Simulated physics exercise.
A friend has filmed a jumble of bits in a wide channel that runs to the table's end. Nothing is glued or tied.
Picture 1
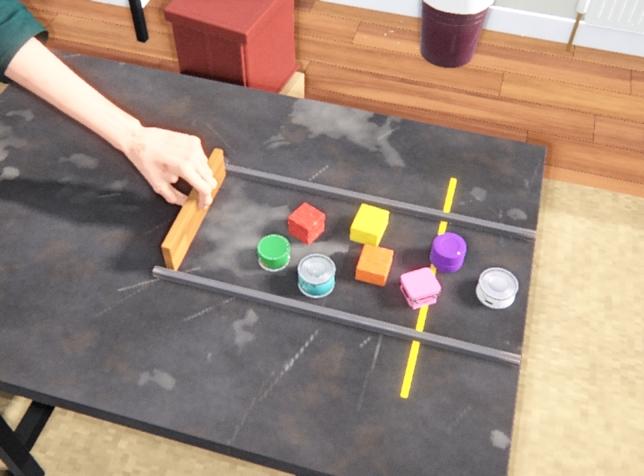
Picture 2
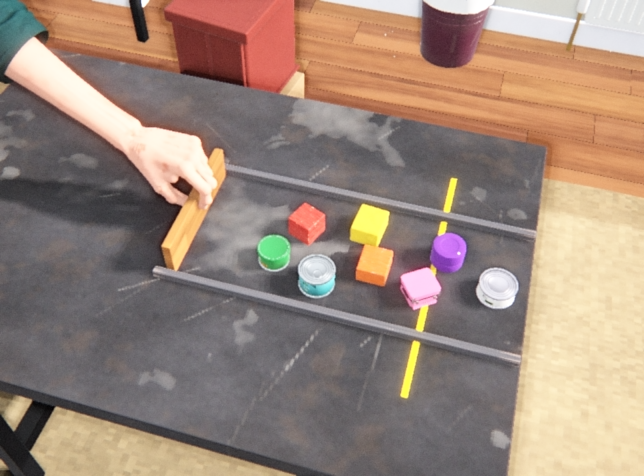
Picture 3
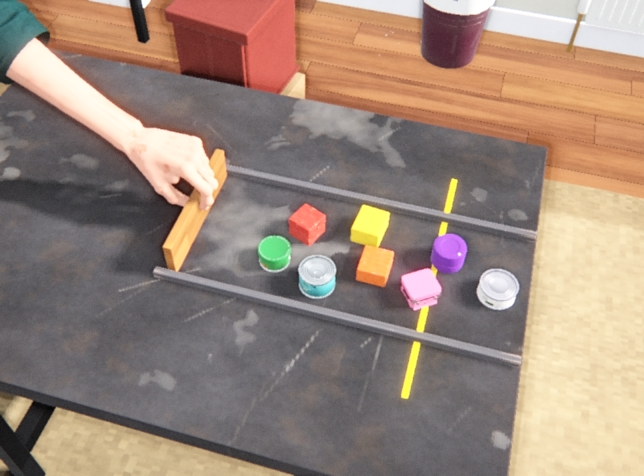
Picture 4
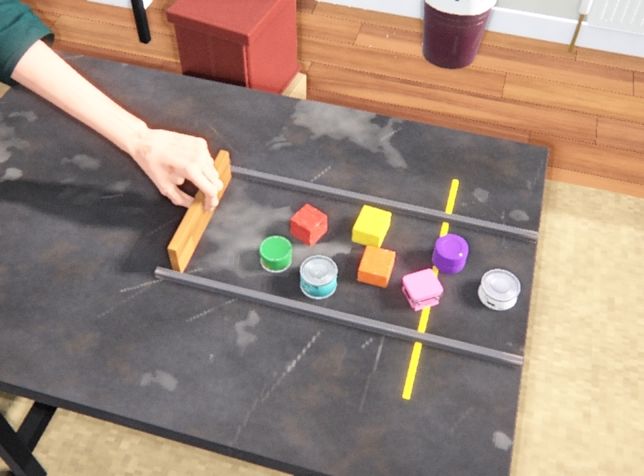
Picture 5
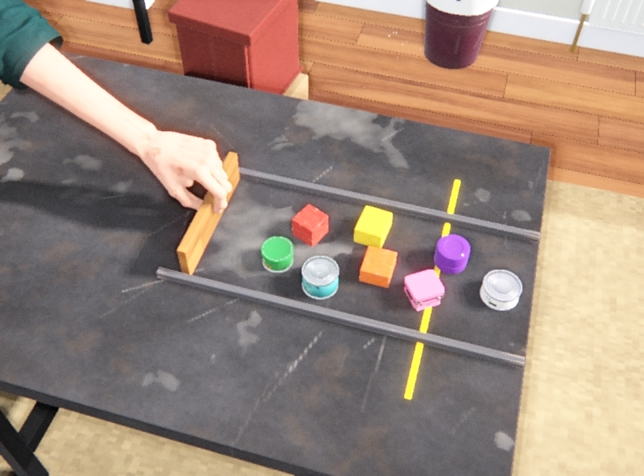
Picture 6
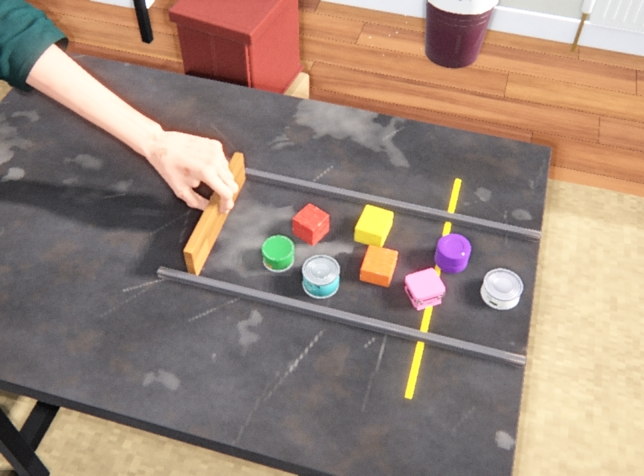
A hand slides a wooden board slightly right toward small, colourful objects between two rails.
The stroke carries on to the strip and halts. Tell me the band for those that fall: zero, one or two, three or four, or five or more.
In the end the number that fall off is zero.
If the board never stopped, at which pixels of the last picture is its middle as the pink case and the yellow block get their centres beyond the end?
Near (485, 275) and (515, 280).
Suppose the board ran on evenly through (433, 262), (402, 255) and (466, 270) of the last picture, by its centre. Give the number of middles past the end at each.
The counts: 0, 0 and 1.
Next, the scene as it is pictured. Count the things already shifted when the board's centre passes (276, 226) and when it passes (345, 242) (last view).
First 1, then 5.
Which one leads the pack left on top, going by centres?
The white tin ends nearest.
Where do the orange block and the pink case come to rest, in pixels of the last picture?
The orange block stops around (476, 280); the pink case around (480, 313).
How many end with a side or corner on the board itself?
4 of them.
Soon after, none off yet; white tin at rest near (502, 289); purple lid at rest near (452, 253); pink case at rest near (424, 290).
In the end, the number that fall off is zero.
